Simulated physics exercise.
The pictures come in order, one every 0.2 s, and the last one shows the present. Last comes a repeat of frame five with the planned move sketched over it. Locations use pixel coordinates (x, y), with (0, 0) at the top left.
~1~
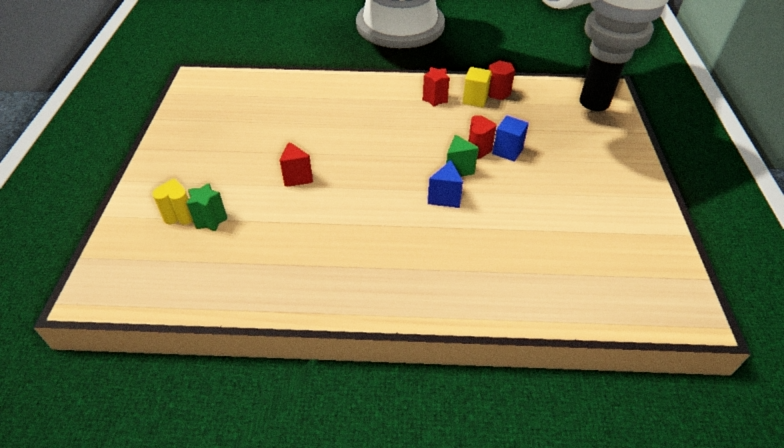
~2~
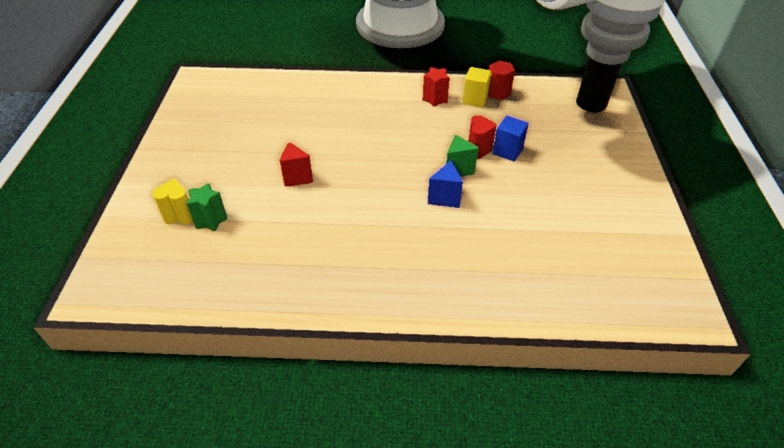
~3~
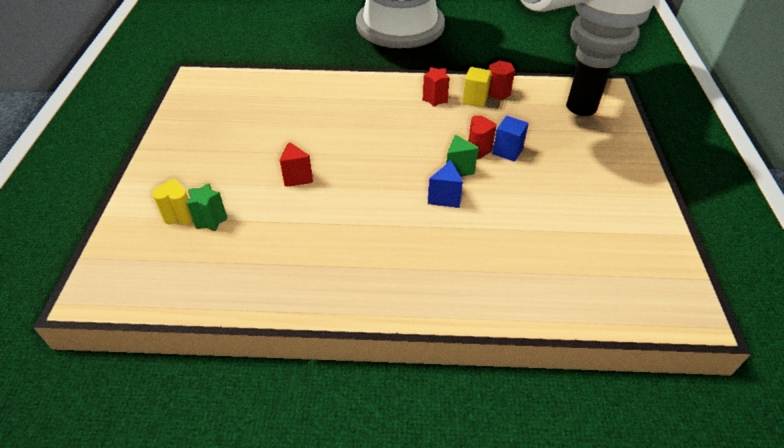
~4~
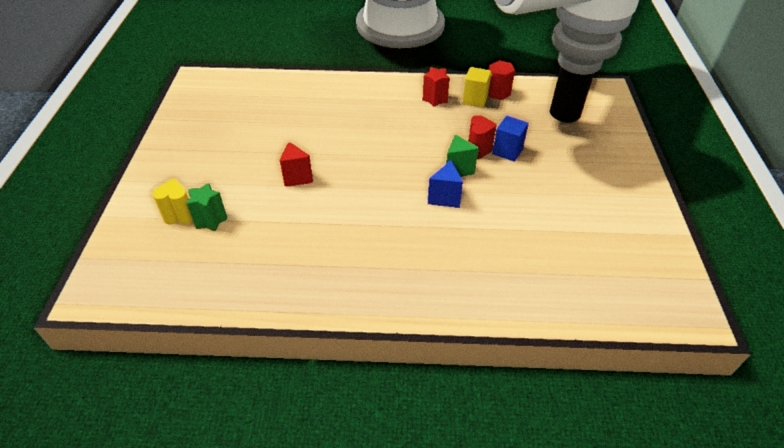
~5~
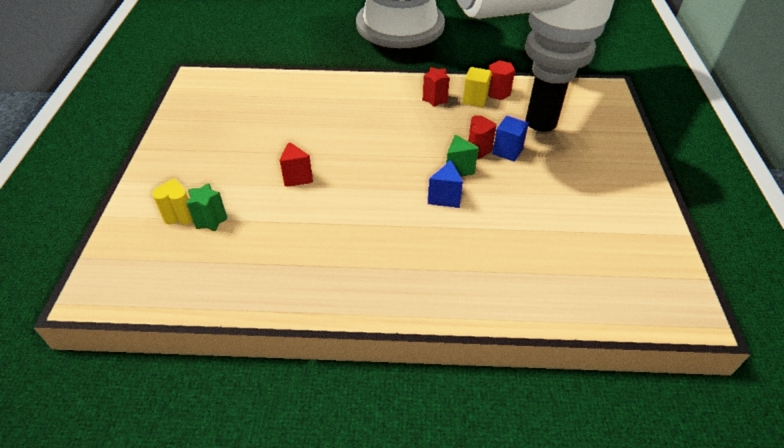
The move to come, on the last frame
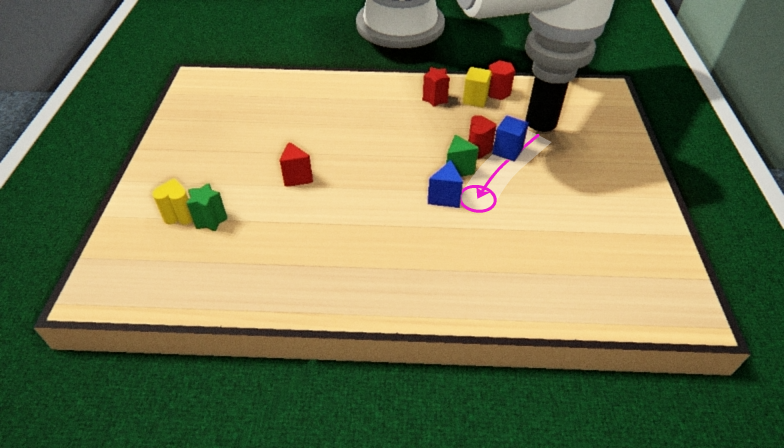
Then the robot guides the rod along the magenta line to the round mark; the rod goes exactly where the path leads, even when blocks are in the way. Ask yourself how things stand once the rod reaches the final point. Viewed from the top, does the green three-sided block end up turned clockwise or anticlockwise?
Verdict: Clockwise.
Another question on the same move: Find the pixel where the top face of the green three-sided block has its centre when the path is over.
At pixel (436, 147).
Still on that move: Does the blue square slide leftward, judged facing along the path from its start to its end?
It seems not.
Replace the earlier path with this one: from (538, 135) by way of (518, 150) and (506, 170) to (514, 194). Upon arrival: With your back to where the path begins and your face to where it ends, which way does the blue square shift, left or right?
Over to the right.
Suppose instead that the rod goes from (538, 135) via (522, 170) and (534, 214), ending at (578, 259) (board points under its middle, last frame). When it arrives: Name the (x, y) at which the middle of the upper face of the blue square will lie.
I'd place it at (498, 136), taking the centre of its top.
Path on the board, from (538, 135) via (505, 163), ending at (478, 199).
The first path, step by step. One third of the way, rod (519, 141); red heart block (477, 123); blue square (496, 135), turned 30° clockwise.
Two thirds of the way, rod (497, 161); green three-sided block (445, 147), turned 45° clockwise; red heart block (477, 123); blue square (469, 151), turned 60° clockwise.
At the end, rod (480, 186); blue three-sided block (443, 174), turned 30° anticlockwise; green three-sided block (436, 147), turned 70° clockwise; red heart block (477, 123); blue square (455, 158), turned 90° clockwise.
